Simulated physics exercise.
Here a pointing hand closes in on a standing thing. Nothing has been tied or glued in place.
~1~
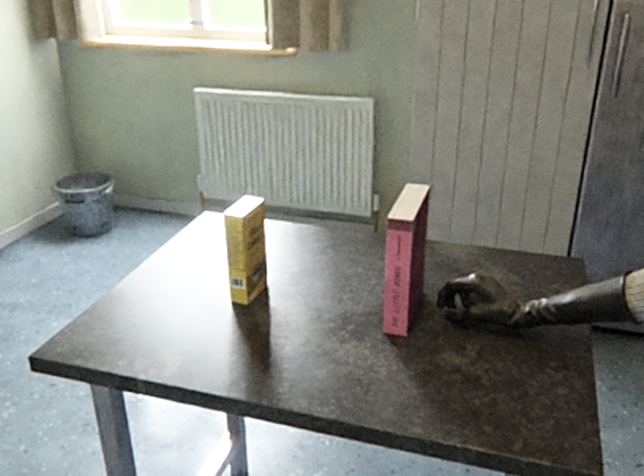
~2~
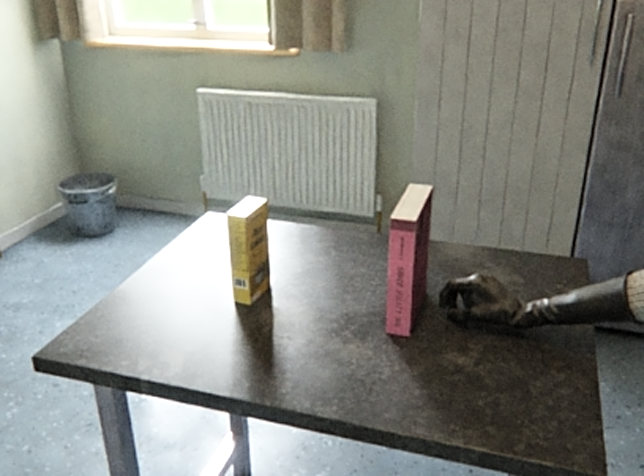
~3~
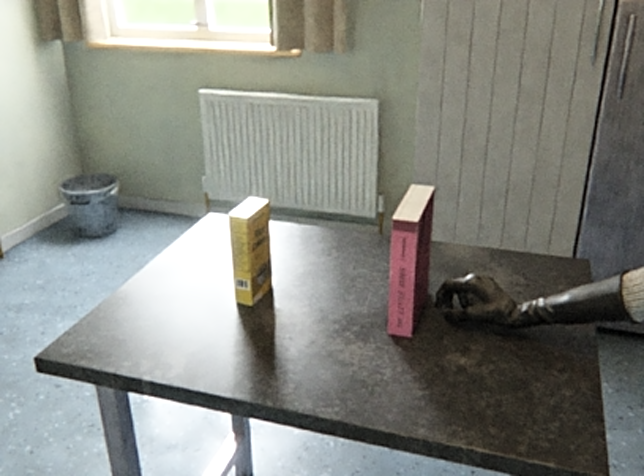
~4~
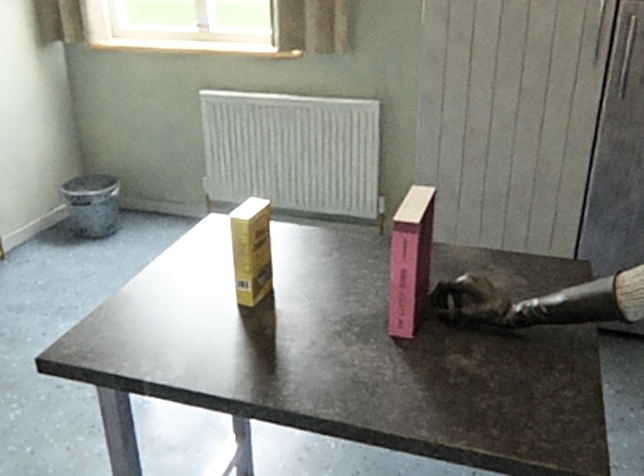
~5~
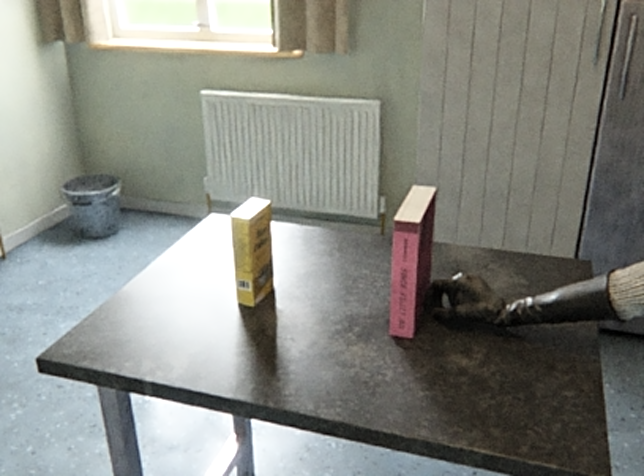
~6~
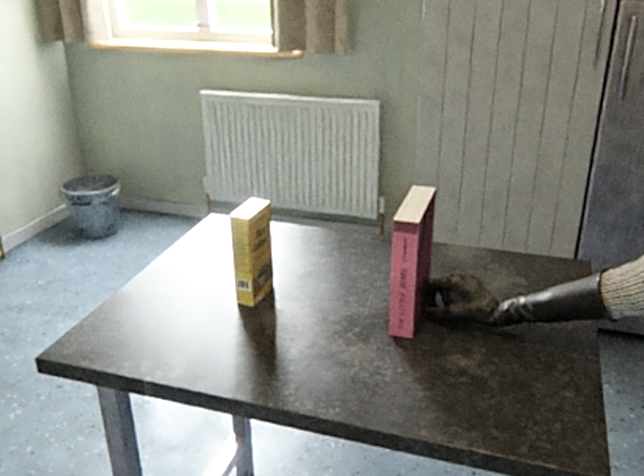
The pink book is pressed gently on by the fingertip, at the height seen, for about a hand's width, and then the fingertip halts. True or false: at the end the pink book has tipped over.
False.
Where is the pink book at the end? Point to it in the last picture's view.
In the last picture, near pixel (347, 251).
Then, 0.30 s past the last view, pink book displaced a little near (398, 258).
Then, 0.70 s past the last view, pink book displaced a little near (378, 256).
Then, 1.20 s past the last view, pink book displaced about its own width near (353, 252).
Finally, moved from the start, pink book. Final places as the last picture's camera would see them, pink book near (347, 251).
